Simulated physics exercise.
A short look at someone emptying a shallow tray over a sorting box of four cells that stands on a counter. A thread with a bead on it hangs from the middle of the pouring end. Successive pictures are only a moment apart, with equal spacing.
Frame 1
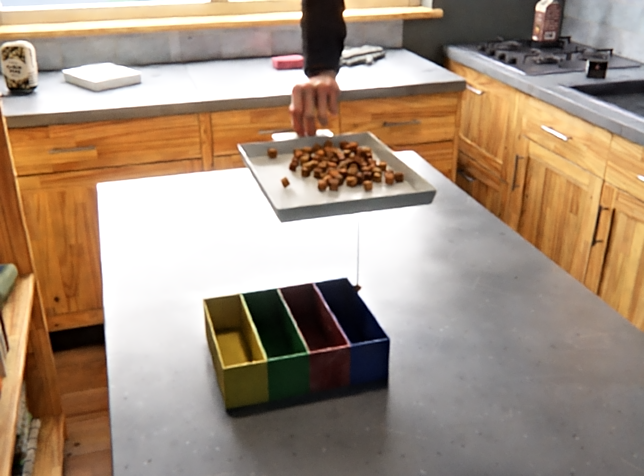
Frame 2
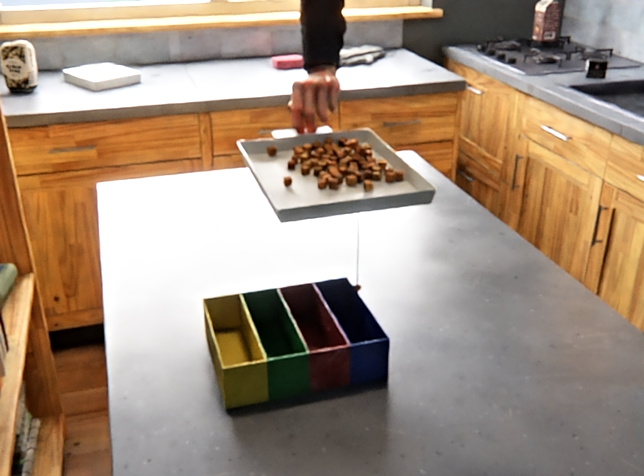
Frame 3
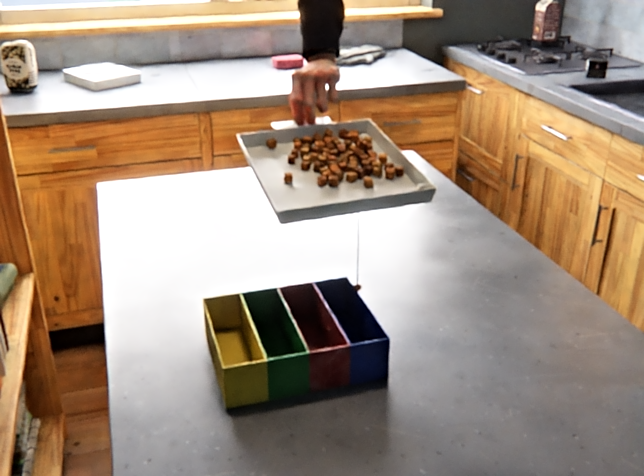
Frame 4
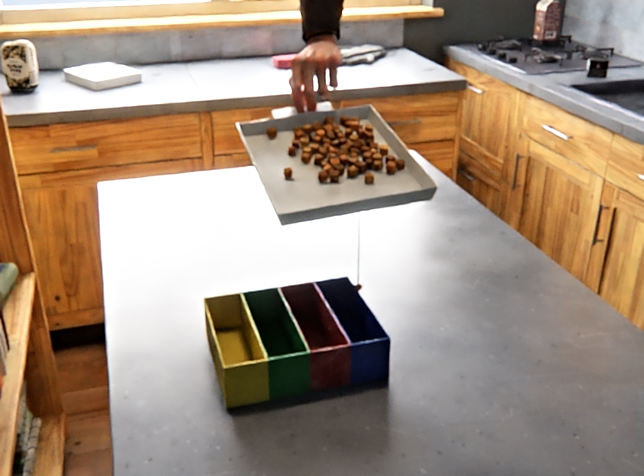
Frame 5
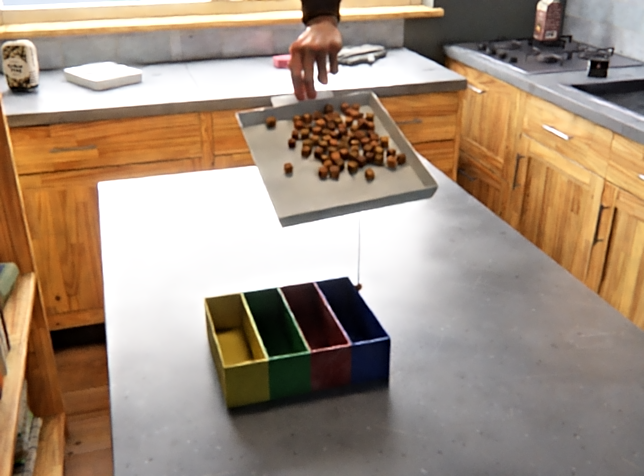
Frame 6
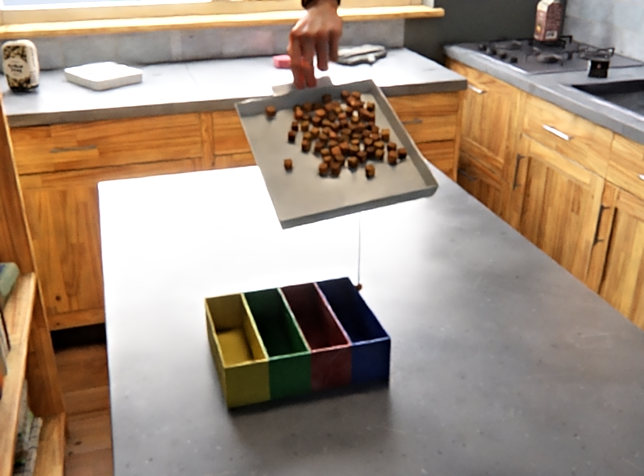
A hand gradually raising the far end of a shallow tray of small brown cubes above a four-colour sorting box.
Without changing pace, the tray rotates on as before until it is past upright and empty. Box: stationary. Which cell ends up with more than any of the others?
The red cell.
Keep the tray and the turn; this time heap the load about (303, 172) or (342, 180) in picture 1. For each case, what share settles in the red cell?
It would be about 30 per cent for the first and about 30 per cent for the second.
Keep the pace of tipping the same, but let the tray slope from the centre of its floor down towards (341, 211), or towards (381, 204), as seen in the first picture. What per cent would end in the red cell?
Respectively close to 30 and 0 in a hundred.
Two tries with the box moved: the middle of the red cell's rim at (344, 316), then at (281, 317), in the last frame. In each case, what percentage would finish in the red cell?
Trial 1 about 20 %, trial 2 about 30 %.
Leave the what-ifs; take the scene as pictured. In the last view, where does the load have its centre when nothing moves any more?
About (322, 360).
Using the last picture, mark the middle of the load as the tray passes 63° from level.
Look close to (330, 197) in the last picture.
Shortly afterwards, tray tipped steeply; all but a few on the tray; only a few falling or outside the box.
Next, tray tipped past a quarter turn; the bulk on the tray; a little in the green cell; a little in the blue cell; a little in the red cell; only a few in the yellow cell; a little falling or outside the box.
Some moments later, tray tipped past a quarter turn; near a third in the red cell; near a quarter in the blue cell; near a quarter in the green cell; only a few in the yellow cell; a little falling or outside the box.
In the end, tray tipped past a quarter turn; near a third in the red cell; near a quarter in the blue cell; near a quarter in the green cell; only a few in the yellow cell; a little outside the box.
